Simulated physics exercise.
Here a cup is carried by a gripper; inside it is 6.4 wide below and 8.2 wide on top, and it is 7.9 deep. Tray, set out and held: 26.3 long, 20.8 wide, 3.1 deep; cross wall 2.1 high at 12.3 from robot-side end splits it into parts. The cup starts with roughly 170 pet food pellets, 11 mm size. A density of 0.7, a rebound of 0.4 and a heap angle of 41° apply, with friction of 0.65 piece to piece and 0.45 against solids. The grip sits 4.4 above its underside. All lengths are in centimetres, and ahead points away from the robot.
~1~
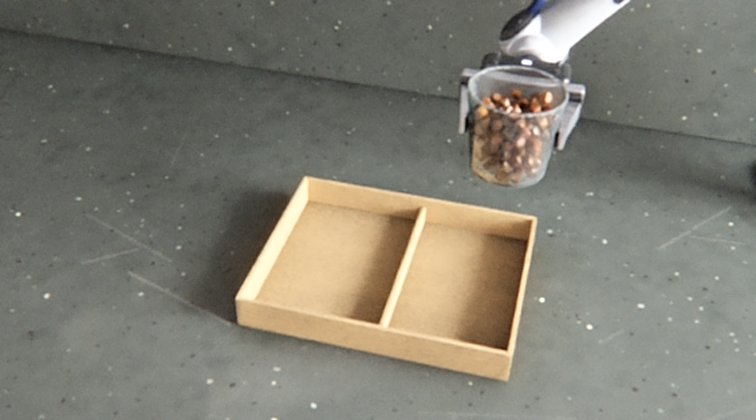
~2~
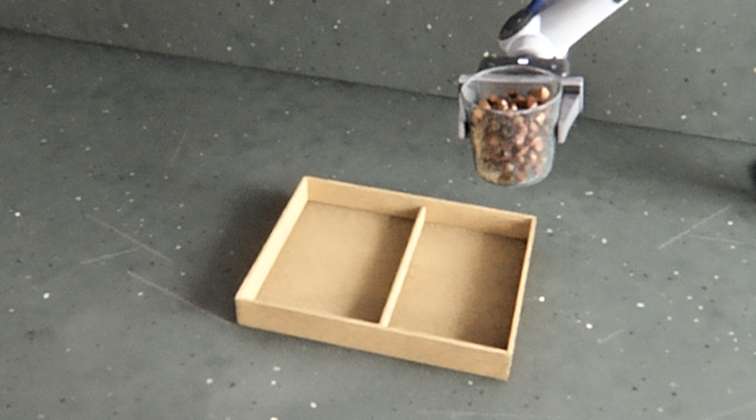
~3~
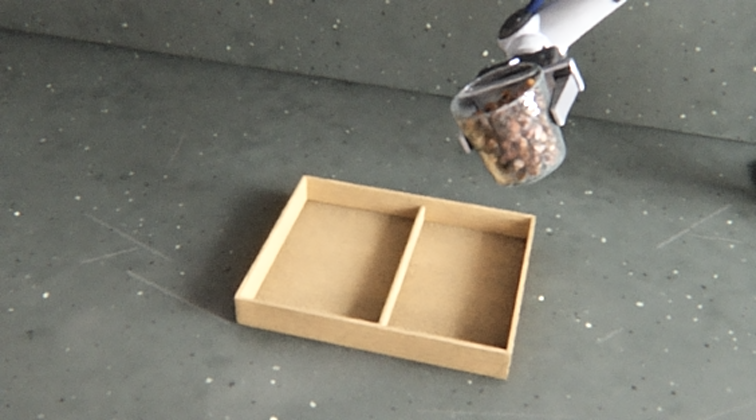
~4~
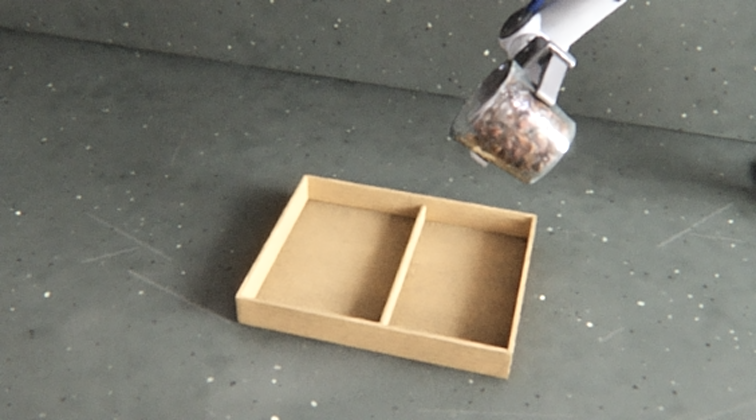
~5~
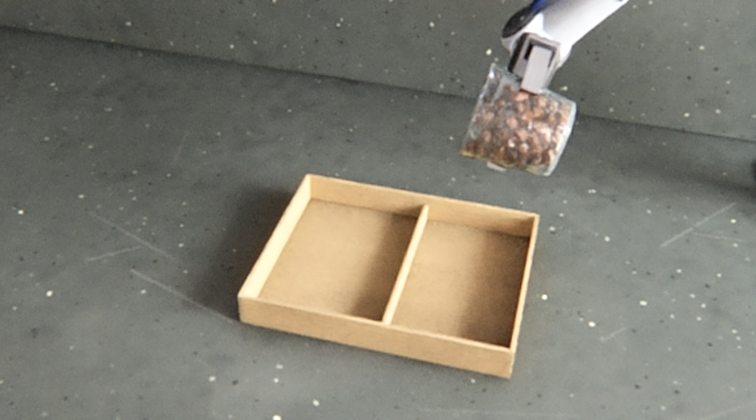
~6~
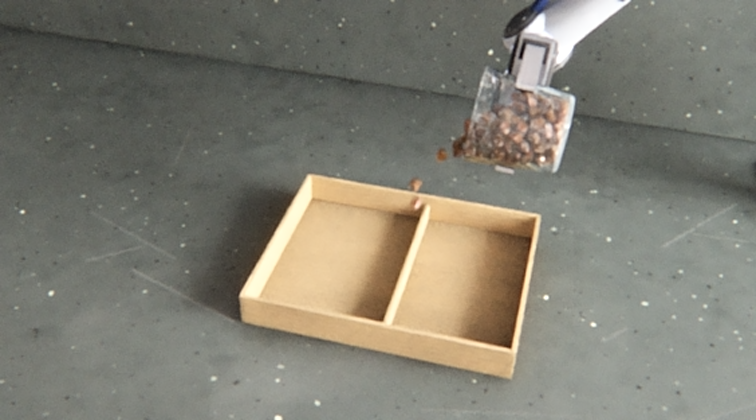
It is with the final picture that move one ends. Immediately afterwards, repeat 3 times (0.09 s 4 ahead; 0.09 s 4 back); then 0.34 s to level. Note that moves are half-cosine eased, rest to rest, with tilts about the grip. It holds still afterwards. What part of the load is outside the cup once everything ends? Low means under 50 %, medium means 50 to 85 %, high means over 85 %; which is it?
It is high.
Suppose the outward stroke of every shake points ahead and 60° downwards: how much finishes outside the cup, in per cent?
Some 55 in a hundred.
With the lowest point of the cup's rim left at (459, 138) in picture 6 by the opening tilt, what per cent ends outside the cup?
The share is around 75 %.
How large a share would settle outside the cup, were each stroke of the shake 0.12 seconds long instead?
95 %.
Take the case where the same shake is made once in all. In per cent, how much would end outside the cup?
Near 85 per cent.
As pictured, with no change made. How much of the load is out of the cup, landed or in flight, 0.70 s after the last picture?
Roughly 100 percent.
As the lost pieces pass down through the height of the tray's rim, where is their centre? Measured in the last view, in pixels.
Their middle sits near (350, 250).
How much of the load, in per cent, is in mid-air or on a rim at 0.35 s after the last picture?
Roughly 9 per cent.
Then, 0.35 s later, tilted 85° forward, highest piece 19 above the table; 134 in the far-side part, 17 in the cup, 7 in the robot-side part, 15 in flight or on a rim.
Then, 0.70 s later, tilted 45° forward, highest piece 21 above the table; 154 in the far-side part, 17 in the robot-side part, 1 in the cup, 1 in flight or on a rim.
Then, 1.08 s later, level, highest piece 18 above the table; 155 in the far-side part, 17 in the robot-side part, 1 in the cup.
Then, 2.13 s later, level, highest piece 18 above the table; 155 in the far-side part, 17 in the robot-side part, 1 in the cup.
At rest, 155 in the far-side part, 17 in the robot-side part, 1 in the cup. That is 99 % outside the cup.
